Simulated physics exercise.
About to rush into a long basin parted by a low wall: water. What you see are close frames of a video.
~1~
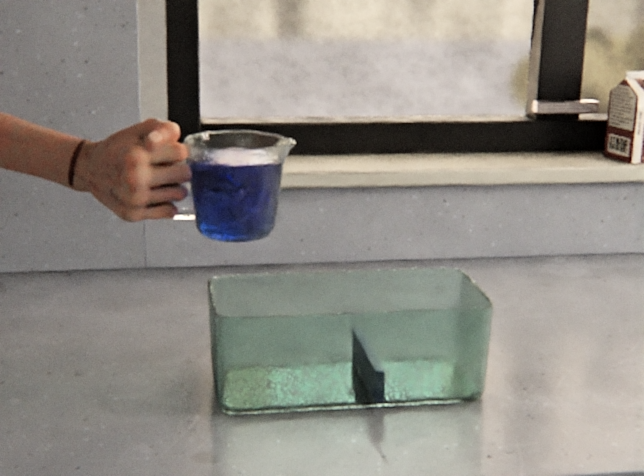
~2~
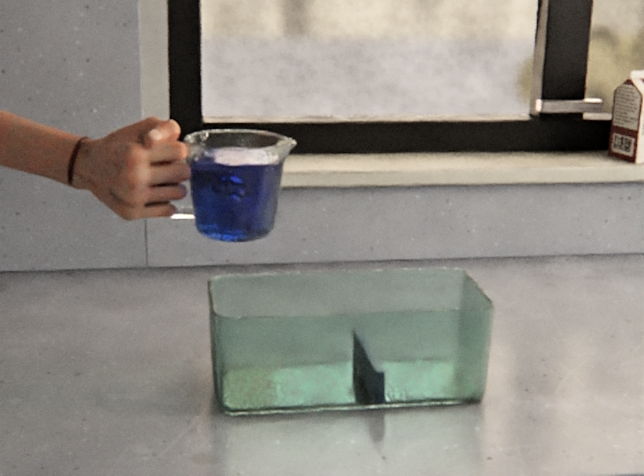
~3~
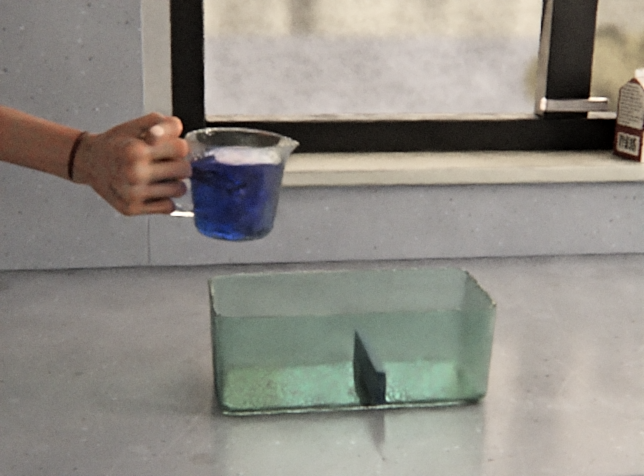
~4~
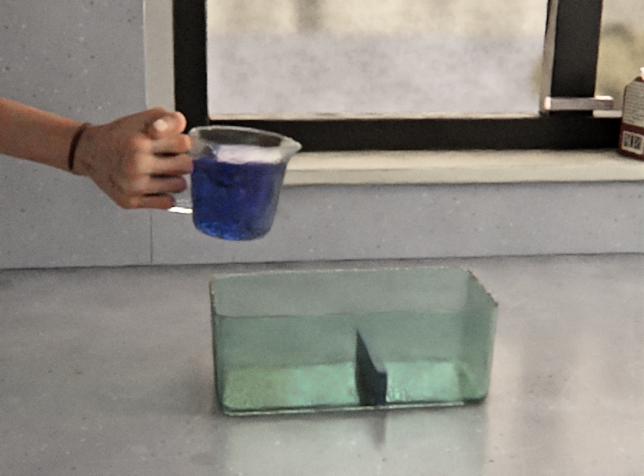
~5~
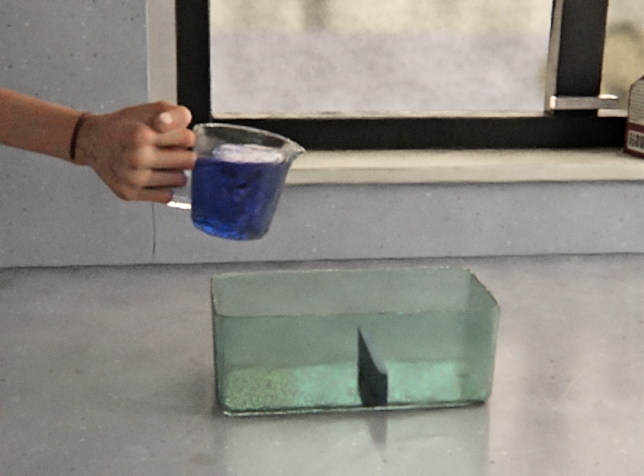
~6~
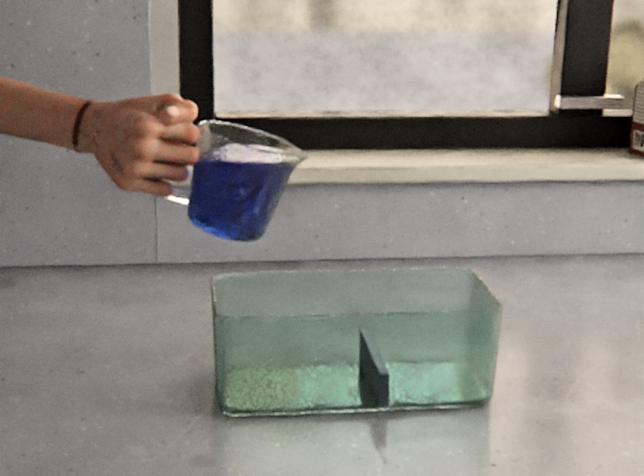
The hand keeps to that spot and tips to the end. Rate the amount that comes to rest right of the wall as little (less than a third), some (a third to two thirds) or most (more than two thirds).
Little.
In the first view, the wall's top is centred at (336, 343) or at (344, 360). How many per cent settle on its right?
In turn some 65 and 60 in a hundred.
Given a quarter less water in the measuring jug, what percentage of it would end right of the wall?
That works out to some 5 %.
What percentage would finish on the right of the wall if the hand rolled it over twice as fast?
Close to 10 out of every hundred.
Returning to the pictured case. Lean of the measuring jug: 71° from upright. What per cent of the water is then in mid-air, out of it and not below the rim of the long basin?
Share: Approx. 20 %.
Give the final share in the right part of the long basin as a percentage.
Share approx. 10 %.
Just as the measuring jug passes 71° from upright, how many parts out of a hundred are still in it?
65 per cent, roughly.
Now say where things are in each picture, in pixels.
It leans 0°; its right rim is at (295, 141); the water meets the walls at (189, 157) and (280, 156); the long basin's rim runs from (212, 298) to (478, 288); the wall's top is at (368, 350), in the first picture.
It leans 1°; its right rim is at (296, 141); the water meets the walls at (189, 157) and (280, 156), in the second picture.
It leans 3°; its right rim is at (298, 142); the water meets the walls at (190, 156) and (282, 156), in the third picture.
It leans 6°; its right rim is at (301, 145); the water meets the walls at (192, 155) and (285, 155), in the fourth picture.
It leans 10°; its right rim is at (305, 149); the water meets the walls at (195, 154) and (289, 154), in the fifth picture.
It leans 15°; its right rim is at (308, 155); the water meets the walls at (197, 156) and (296, 155), in the sixth picture.
A moment on, the measuring jug is tipped part way and 67 per cent is still to pour, 12 is left of the wall and 1 right of it.
Next, the measuring jug is tipped right over and 10 per cent is still to pour, 72 is left of the wall and 8 right of it.
Then the measuring jug is tipped right over and 0 per cent is still to pour, 86 is left of the wall and 11 right of it.
Later the measuring jug is tipped right over and 0 per cent is still to pour, 86 is left of the wall and 11 right of it.
At rest 86 per cent lies left of the wall, 11 right of it and 2 outside.
